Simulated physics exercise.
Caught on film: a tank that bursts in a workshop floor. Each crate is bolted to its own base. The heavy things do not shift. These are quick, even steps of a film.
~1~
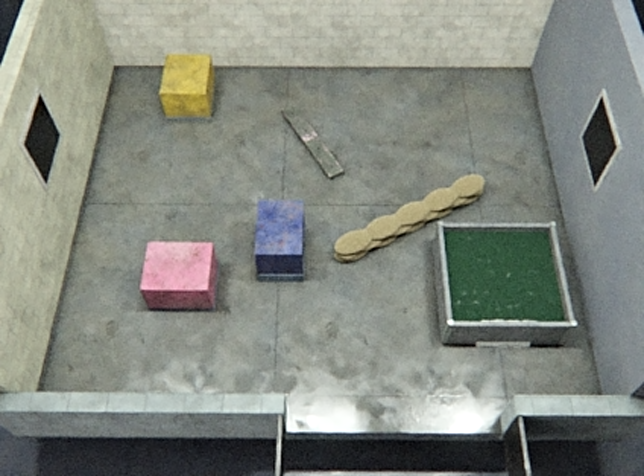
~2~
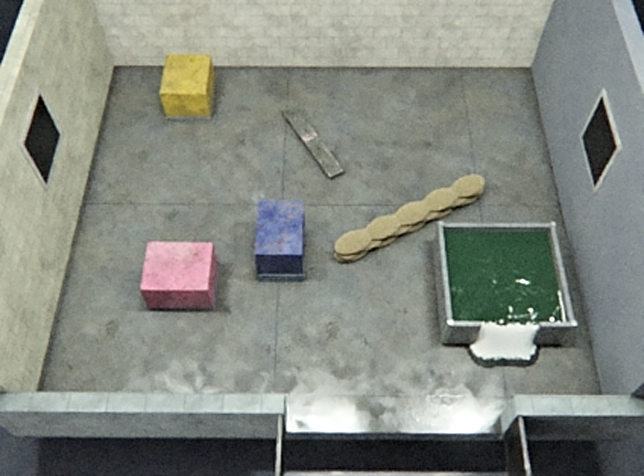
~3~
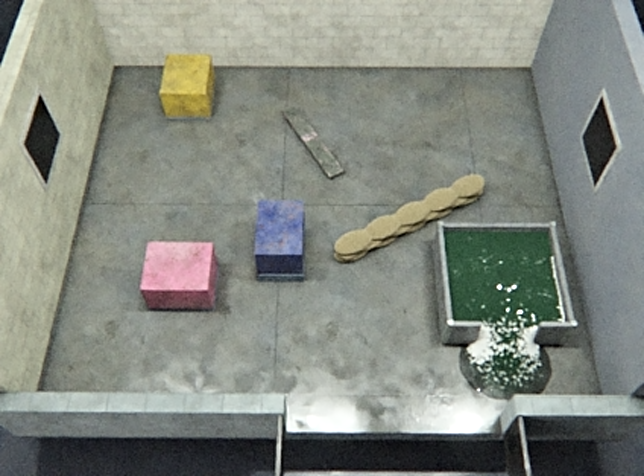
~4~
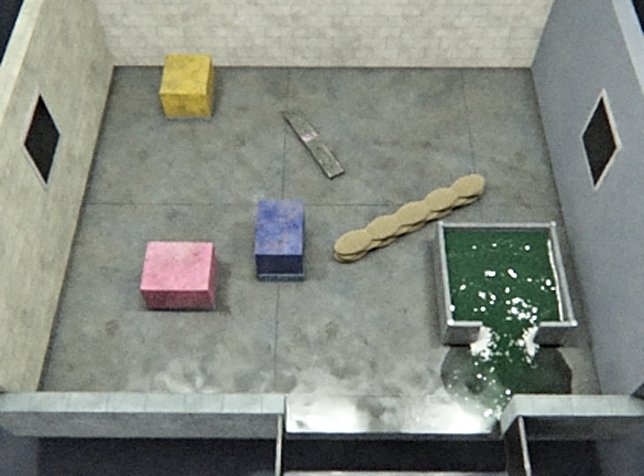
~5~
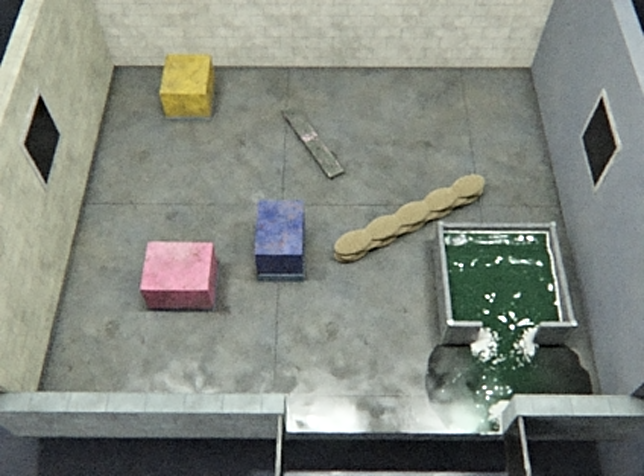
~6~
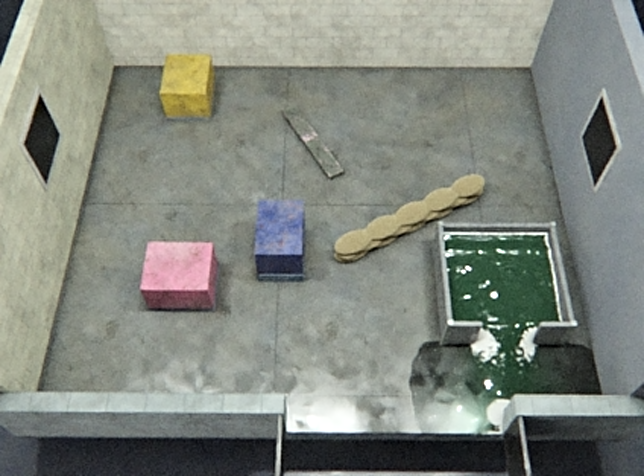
On a workshop floor, green water pours from an open tank's front and spreads.
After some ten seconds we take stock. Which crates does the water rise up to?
One by one: The yellow crate stays dry; the pink crate stays dry; the blue crate stays dry.
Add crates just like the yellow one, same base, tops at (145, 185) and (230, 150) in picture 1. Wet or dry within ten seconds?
One after the other: Remains dry, stays dry.
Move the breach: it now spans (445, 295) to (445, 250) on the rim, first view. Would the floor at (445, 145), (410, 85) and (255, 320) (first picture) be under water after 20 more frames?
One after the other: Dry, not flooded, wet.
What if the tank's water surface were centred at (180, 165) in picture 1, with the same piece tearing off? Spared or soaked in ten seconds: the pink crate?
One by one: The pink one is topped.
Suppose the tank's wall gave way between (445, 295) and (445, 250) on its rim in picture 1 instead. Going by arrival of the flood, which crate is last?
Last comes the yellow-painted one.
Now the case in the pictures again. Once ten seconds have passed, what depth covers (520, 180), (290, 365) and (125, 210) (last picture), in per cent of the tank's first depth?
In that order: 2, 2 and 0 per cent.
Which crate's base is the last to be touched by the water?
The yellow-painted one.
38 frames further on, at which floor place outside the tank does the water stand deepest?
Close to (600, 414).
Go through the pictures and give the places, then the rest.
In the first picture, the open tank at (502, 275) is whole and still.
In the second picture, water pours out at (504, 334) and has run to (533, 352).
In the third picture, water pours out at (504, 335) and has run to (530, 391).
In the fourth picture, the front is at a hidden place, out from the gap at (504, 335).
In the fifth picture, water pours out at (504, 335) and has run to a hidden place.
In the sixth picture, the front is at a hidden place, out from the gap at (504, 335).
A moment on, water covers 5 % of the floor; the yellow crate not reached, the pink crate not reached, the blue crate not reached.
Next, water covers 10 % of the floor; the yellow crate not reached, the pink crate not reached, the blue crate not reached.
Then, water covers 15 % of the floor; the yellow crate not reached, the pink crate not reached, the blue crate not reached.
Later, water covers 25 % of the floor; the yellow crate not reached, the pink crate not reached, the blue crate not reached.
In the end, water covers 30 % of the floor; the yellow crate stayed above the water, the pink crate stayed above the water, the blue crate stayed above the water.
